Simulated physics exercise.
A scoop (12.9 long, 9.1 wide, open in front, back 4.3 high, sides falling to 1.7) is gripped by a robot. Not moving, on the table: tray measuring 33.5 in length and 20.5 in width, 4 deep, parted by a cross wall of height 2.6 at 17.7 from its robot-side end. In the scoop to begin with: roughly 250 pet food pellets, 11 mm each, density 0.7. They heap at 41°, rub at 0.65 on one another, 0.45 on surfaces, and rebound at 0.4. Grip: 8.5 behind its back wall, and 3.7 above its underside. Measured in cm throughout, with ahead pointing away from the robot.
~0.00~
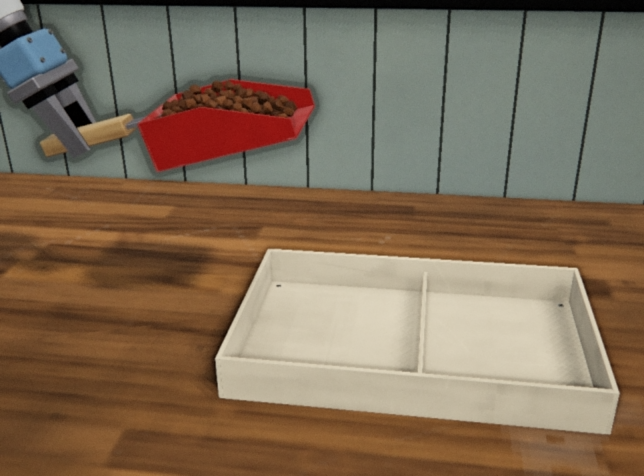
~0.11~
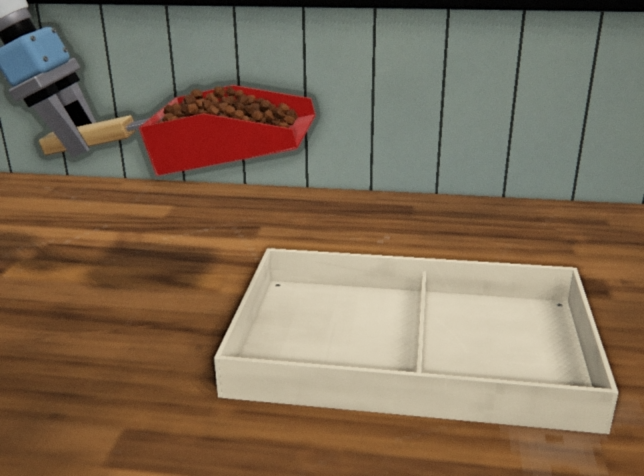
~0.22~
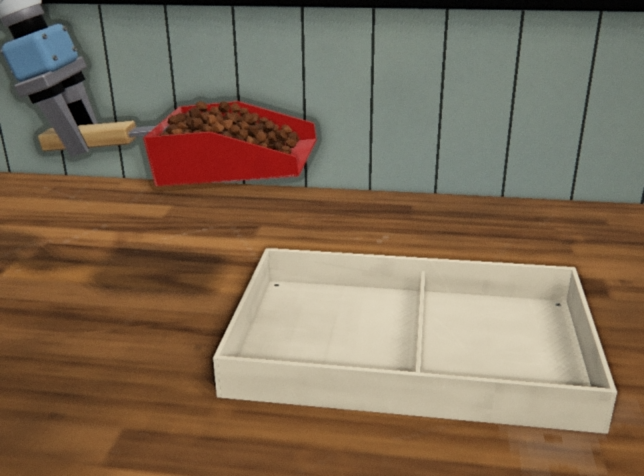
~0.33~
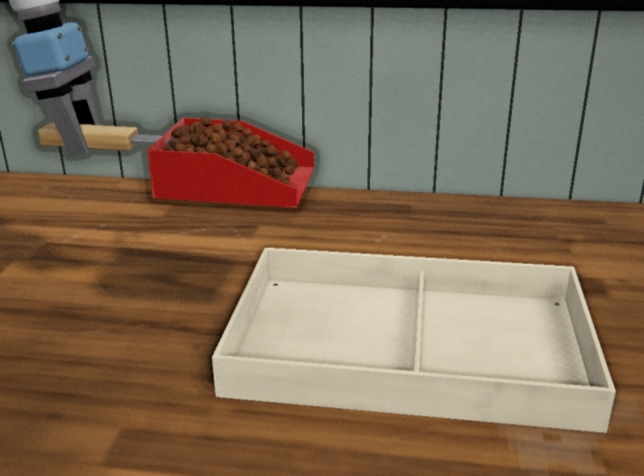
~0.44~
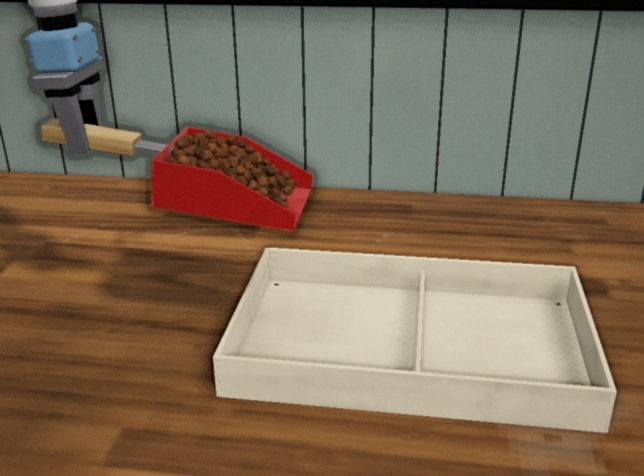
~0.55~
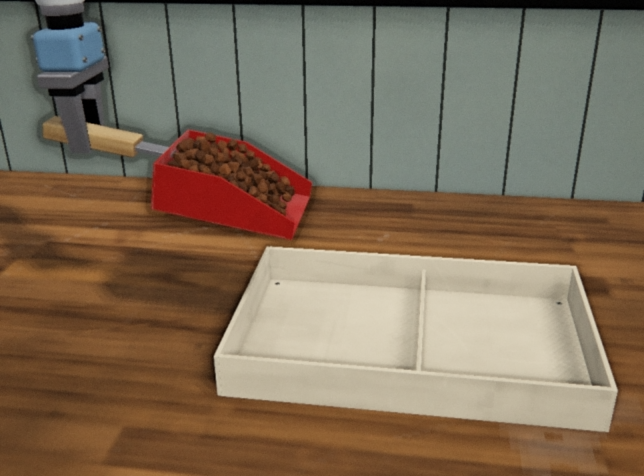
A red scoop heaped with brown pellets, gripped by a robot arm, lowered a little behind a still, divided white tray on a wooden table, while its front end gradually tilted downward.
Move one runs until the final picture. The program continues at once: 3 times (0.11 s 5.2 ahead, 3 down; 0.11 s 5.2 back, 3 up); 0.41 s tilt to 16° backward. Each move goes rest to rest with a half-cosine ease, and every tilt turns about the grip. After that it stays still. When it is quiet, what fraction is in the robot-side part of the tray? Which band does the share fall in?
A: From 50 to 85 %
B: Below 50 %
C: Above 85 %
A, from 50 to 85 %.
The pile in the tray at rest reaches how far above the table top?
About 3.0 cm.
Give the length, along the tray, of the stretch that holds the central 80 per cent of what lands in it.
Roughly 16 cm long.
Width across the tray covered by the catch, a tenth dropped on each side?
The central eight tenths of the catch cover around 12 cm crosswise.
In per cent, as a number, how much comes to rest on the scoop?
Around 15 in a hundred.
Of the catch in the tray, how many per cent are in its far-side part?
Around 25 percent of the tray's catch.
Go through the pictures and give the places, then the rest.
The first picture shows the scoop floor at (226, 137), tilted 16° backward; upper third of the load around (224, 105), from x 150 to 290, top at y 85; 250 on the scoop.
The second picture shows the scoop floor at (226, 143), tilted 14° backward; upper third of the load around (219, 112), from x 155 to 290, top at y 90.
The third picture shows the scoop floor at (226, 159), tilted 7° backward; upper third of the load around (215, 127), from x 155 to 295, top at y 105.
The fourth picture shows the scoop floor at (225, 178), tilted 1° forward; upper third of the load around (204, 144), from x 160 to 295, top at y 120.
The fifth picture shows the scoop floor at (223, 192), tilted 8° forward; upper third of the load around (203, 159), from x 160 to 290, top at y 135.
The sixth picture shows the scoop floor at (223, 197), tilted 10° forward; upper third of the load around (204, 164), from x 165 to 290, top at y 140; 250 on the scoop.
After 0.98 s, tilted 10° forward, highest piece 16 above the table; 92 in the robot-side part, 64 on the scoop, 44 in the far-side part, 50 in flight or on a rim.
After 1.41 s, tilted 2° backward, highest piece 19 above the table; 165 in the robot-side part, 52 in the far-side part, 33 on the scoop.
After 1.82 s, tilted 16° backward, highest piece 24 above the table; 165 in the robot-side part, 52 in the far-side part, 33 on the scoop.
After 2.87 s, tilted 16° backward, highest piece 24 above the table; 165 in the robot-side part, 52 in the far-side part, 33 on the scoop.
In the end, 165 in the robot-side part, 52 in the far-side part, 33 on the scoop. That is 66 % in the robot-side part of the tray.
